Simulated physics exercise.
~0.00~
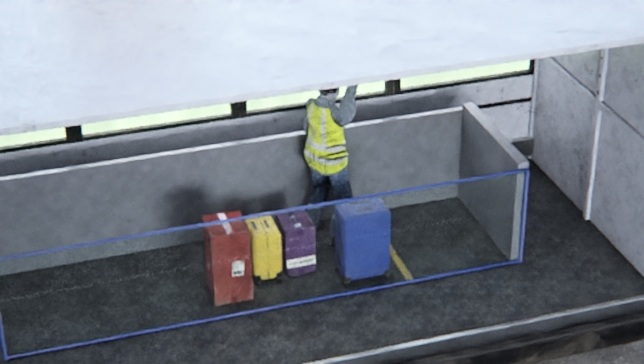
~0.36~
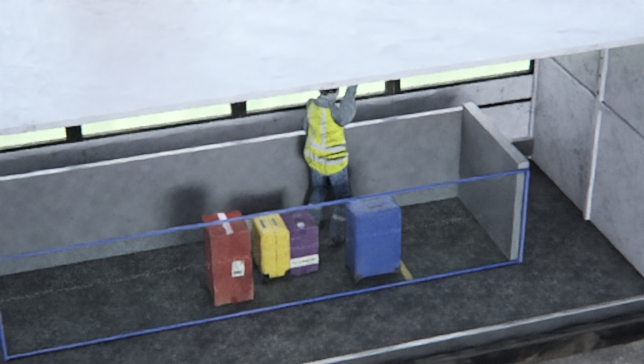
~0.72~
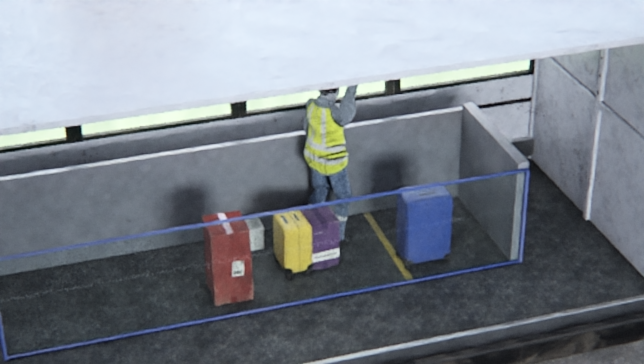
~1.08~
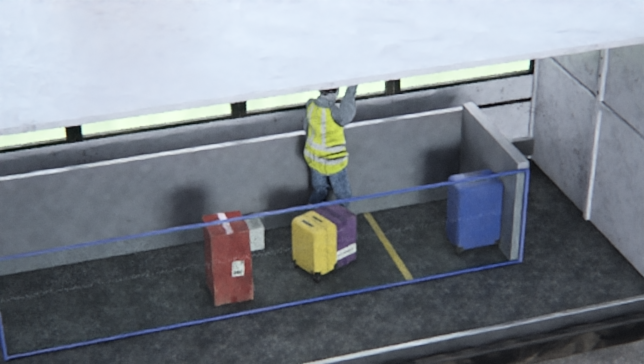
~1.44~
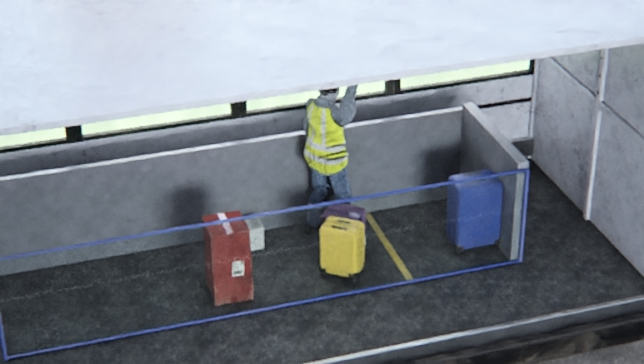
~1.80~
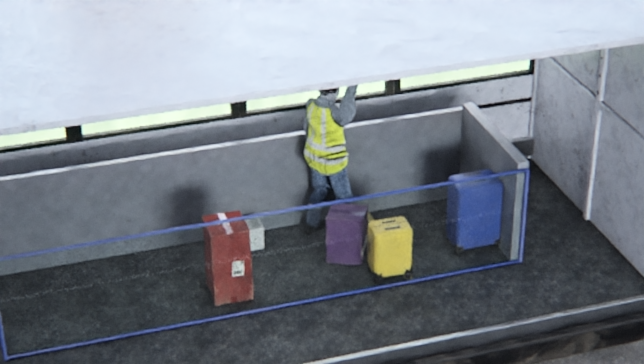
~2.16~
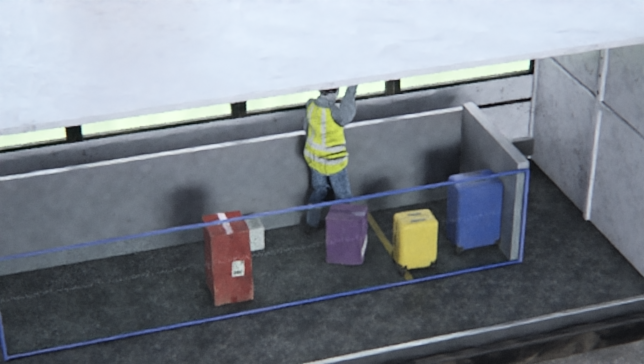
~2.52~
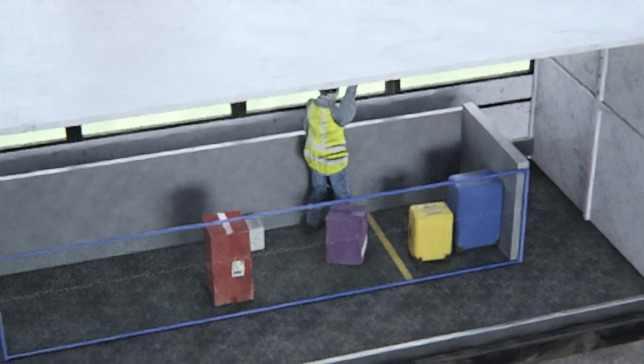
Suitcases sliding right past a standing figure in a yellow vest, blue then yellow crossing a yellow line, purple stopping short.
